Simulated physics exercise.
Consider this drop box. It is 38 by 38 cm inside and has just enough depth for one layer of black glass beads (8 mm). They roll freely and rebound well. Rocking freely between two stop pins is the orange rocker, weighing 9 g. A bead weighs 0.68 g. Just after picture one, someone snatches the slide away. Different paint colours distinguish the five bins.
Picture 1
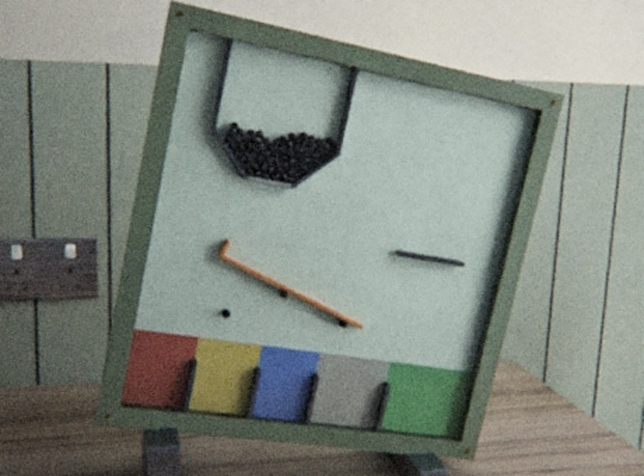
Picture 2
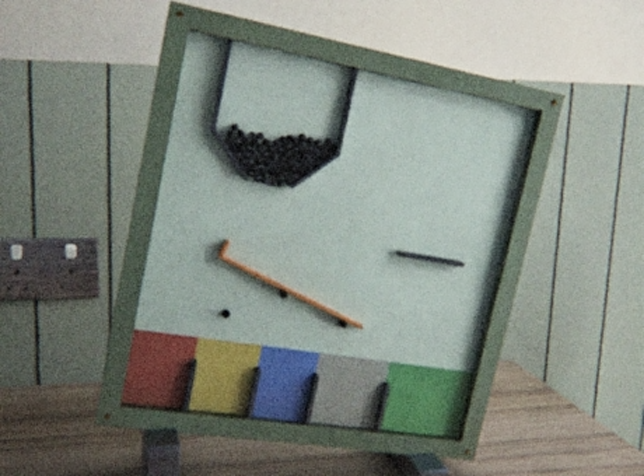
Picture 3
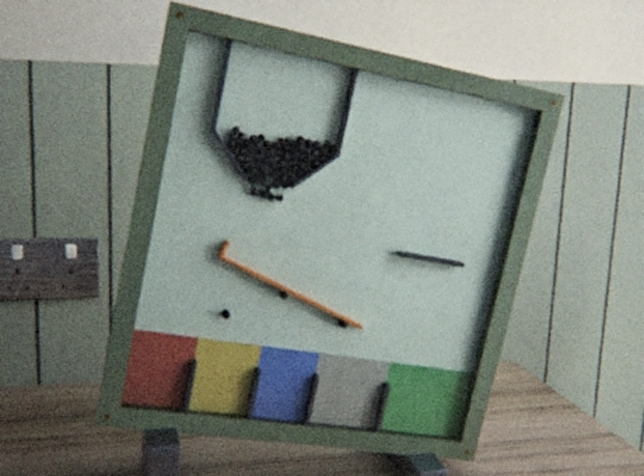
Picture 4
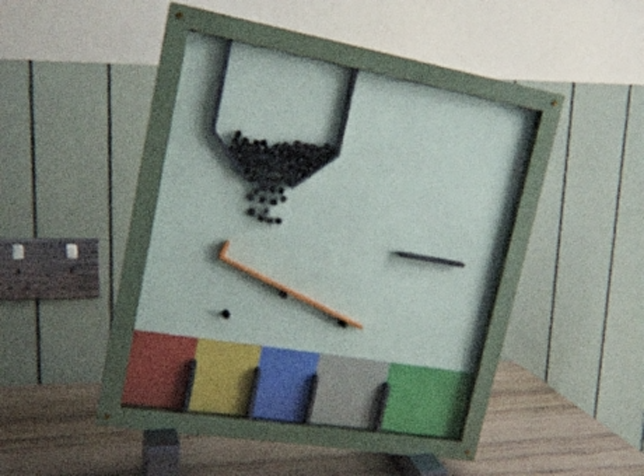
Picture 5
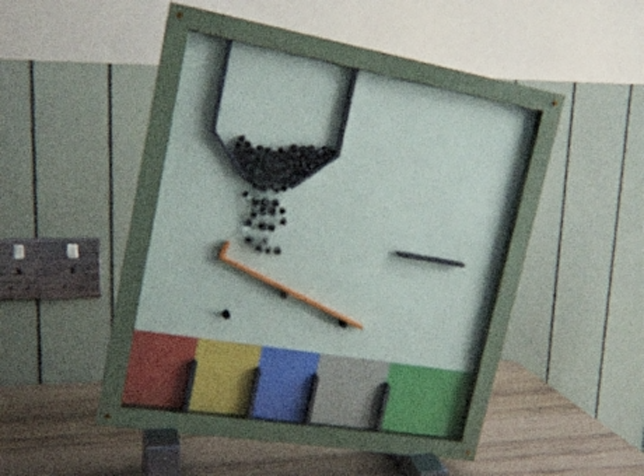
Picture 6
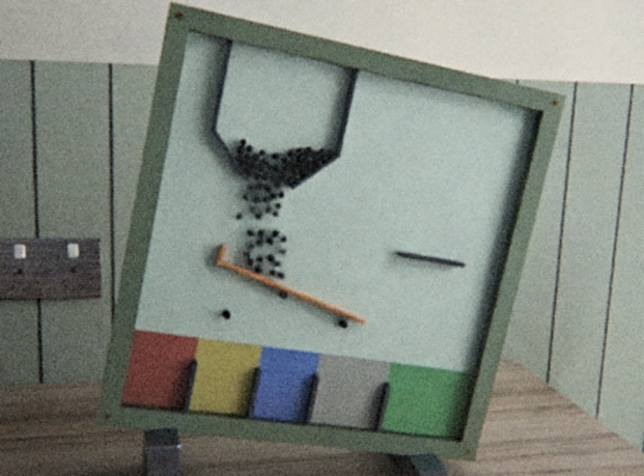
Black beads sat in a hopper inside a tilted box, then dropped out of its bottom in a growing stream onto the orange rocker below, which tilted slightly, its left end dipping a little.
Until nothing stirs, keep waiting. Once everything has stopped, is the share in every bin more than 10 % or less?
Red bin - more, blue bin - less, green bin - less, yellow bin - less, grey bin - less.
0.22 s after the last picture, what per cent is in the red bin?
Around 5 per cent.
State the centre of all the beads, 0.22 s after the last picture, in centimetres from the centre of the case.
The middle sits around 8 cm left and 2 cm below.
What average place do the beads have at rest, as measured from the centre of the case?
Some 11 cm left and 8 cm below.
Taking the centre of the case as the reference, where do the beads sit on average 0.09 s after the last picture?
Position estimate: Left 7 cm, above 2 cm.
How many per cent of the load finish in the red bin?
Roughly 40 %.
Then, 0.09 s after the last picture, nothing in the marked areas; orange rocker left end down 18°.
Then, 0.22 s after the last picture, red 5 %; orange rocker left end down 18°.
Then, 0.46 s after the last picture, red 30 %, grey 5 %; orange rocker left end down 18°.
All still 2.5 s after it, red 40 %, blue 0 %, green 0 %, yellow 0 %, grey 5 %, elsewhere 55 %; orange rocker left end down 18°.
